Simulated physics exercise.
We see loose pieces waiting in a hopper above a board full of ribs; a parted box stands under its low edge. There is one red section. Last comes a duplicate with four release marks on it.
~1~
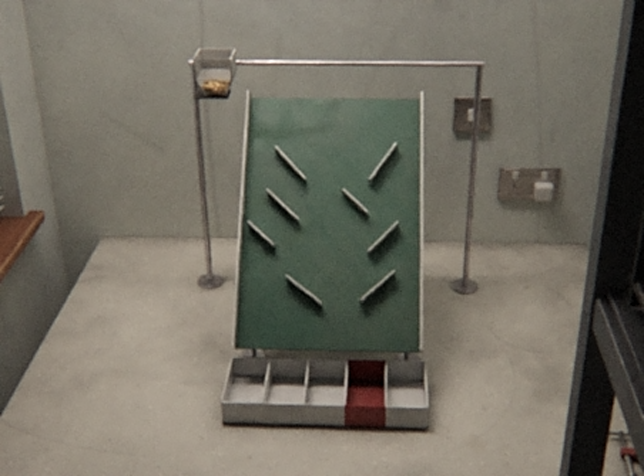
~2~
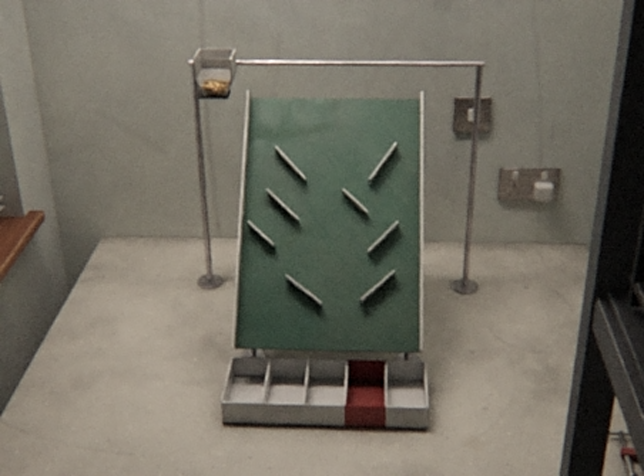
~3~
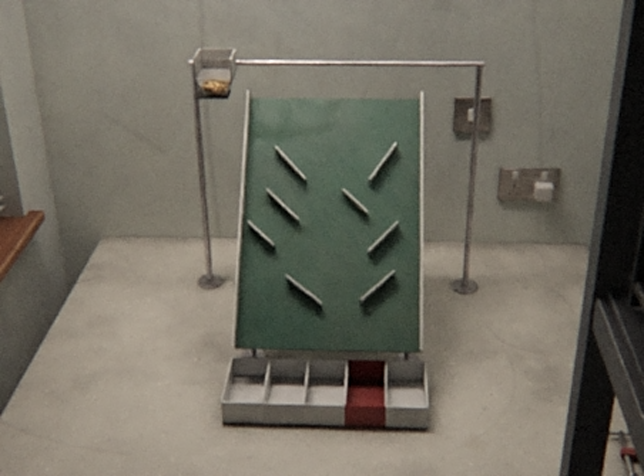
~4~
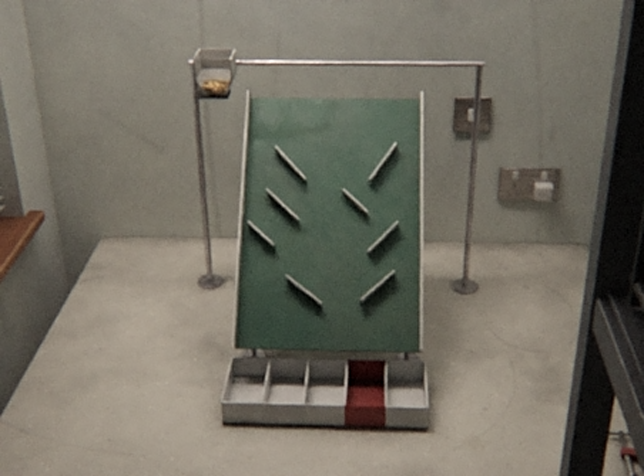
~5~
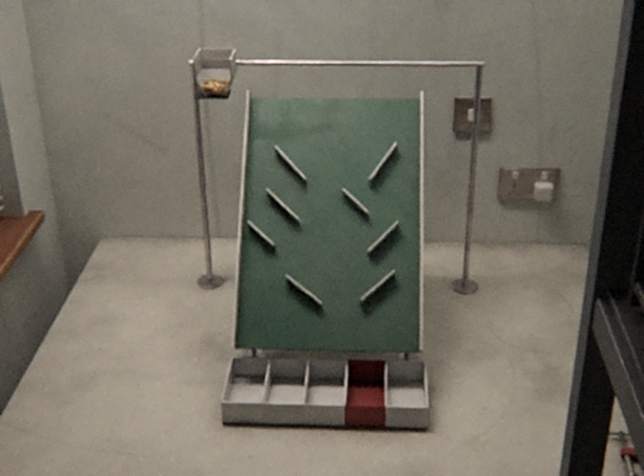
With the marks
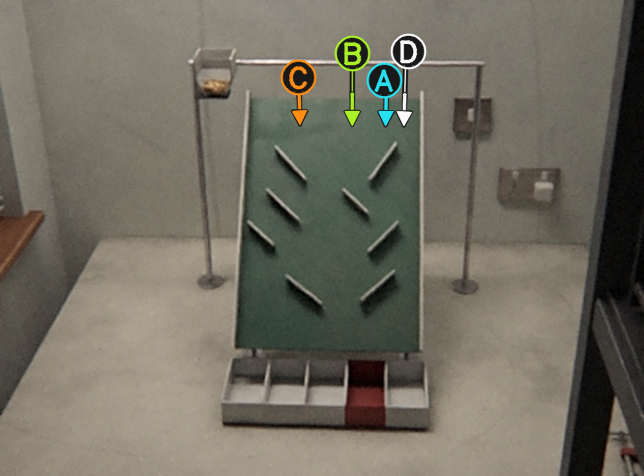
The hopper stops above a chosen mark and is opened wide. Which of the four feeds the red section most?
I would pick mark C.
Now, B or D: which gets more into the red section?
It is B.
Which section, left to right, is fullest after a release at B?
It is the third one.
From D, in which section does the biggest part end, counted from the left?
The fifth from the left.
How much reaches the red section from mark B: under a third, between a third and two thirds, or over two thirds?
Mark B gives under a third.
On the marked copy, mark A meets the board at (385, 120); mark B meets the board at (352, 120); mark C meets the board at (299, 119); mark D meets the board at (403, 120).
With A, about a quarter in the red section, about two thirds in other sections, a small part outside the box.
With B, about a quarter in the red section, about two thirds in other sections, a small part outside the box.
With C, about half in the red section, about a third in other sections, a small part outside the box.
With D, a stray few in the red section, about two thirds in other sections, about a quarter outside the box.
